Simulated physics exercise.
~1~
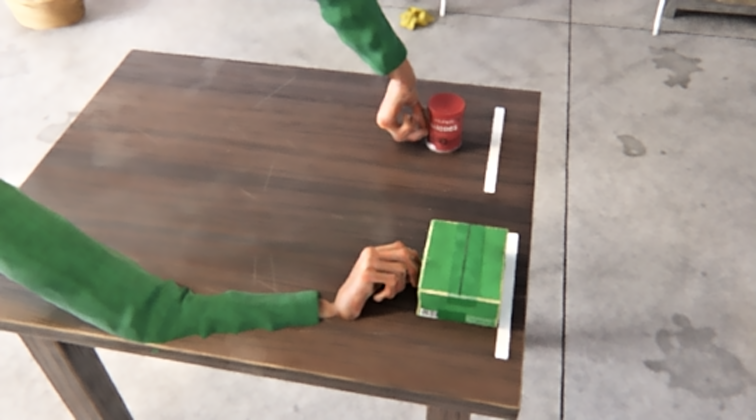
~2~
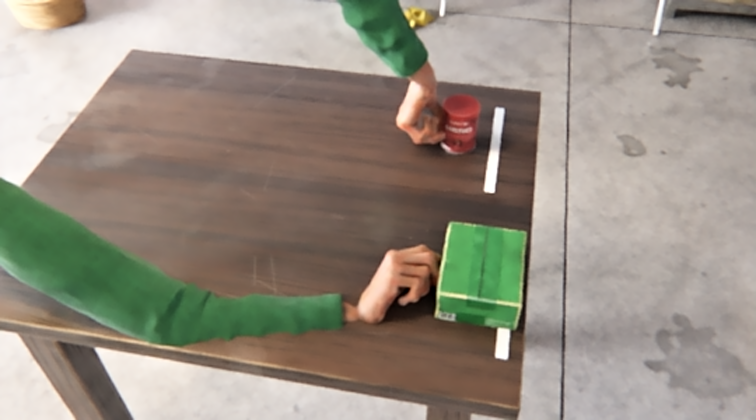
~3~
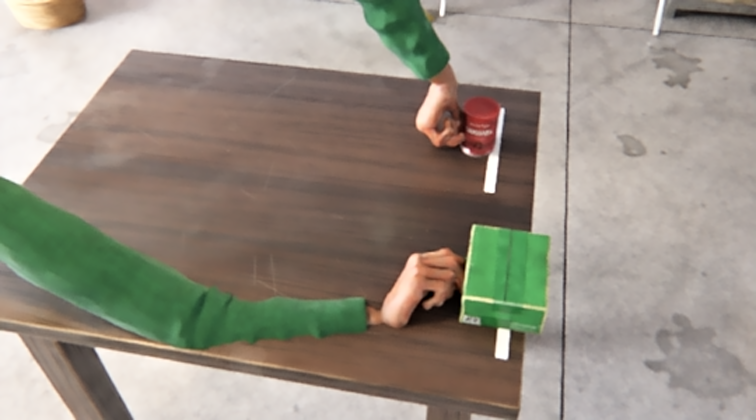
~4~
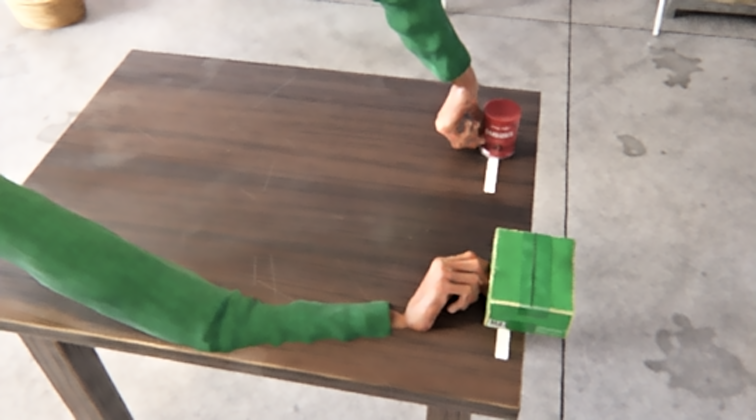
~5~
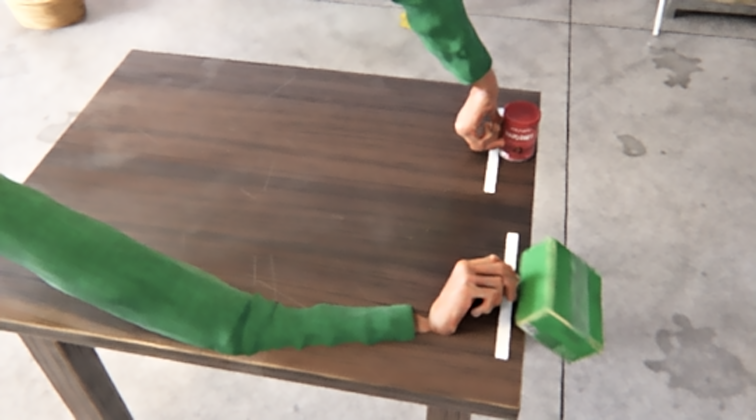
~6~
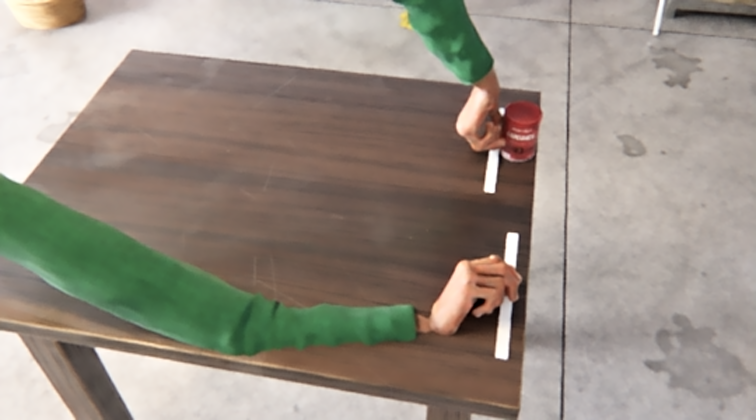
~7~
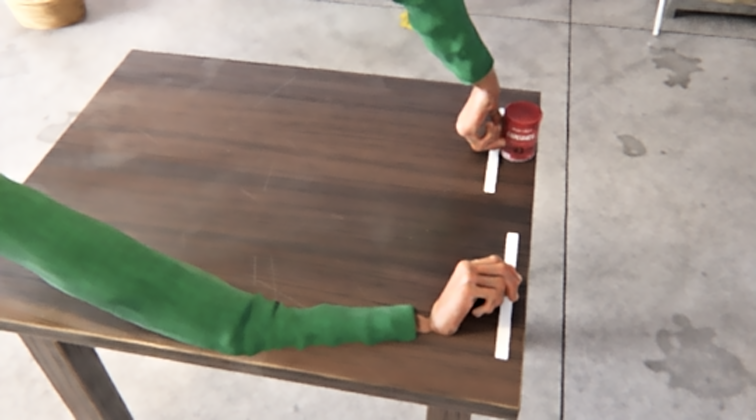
The clip shows two green-sleeved arms slowly pushing a red tin and a green box rightward across white tape strips near a wooden table's edge. The box tips over the edge and drops out of view, while the tin stays upright on the table beside the still hand.
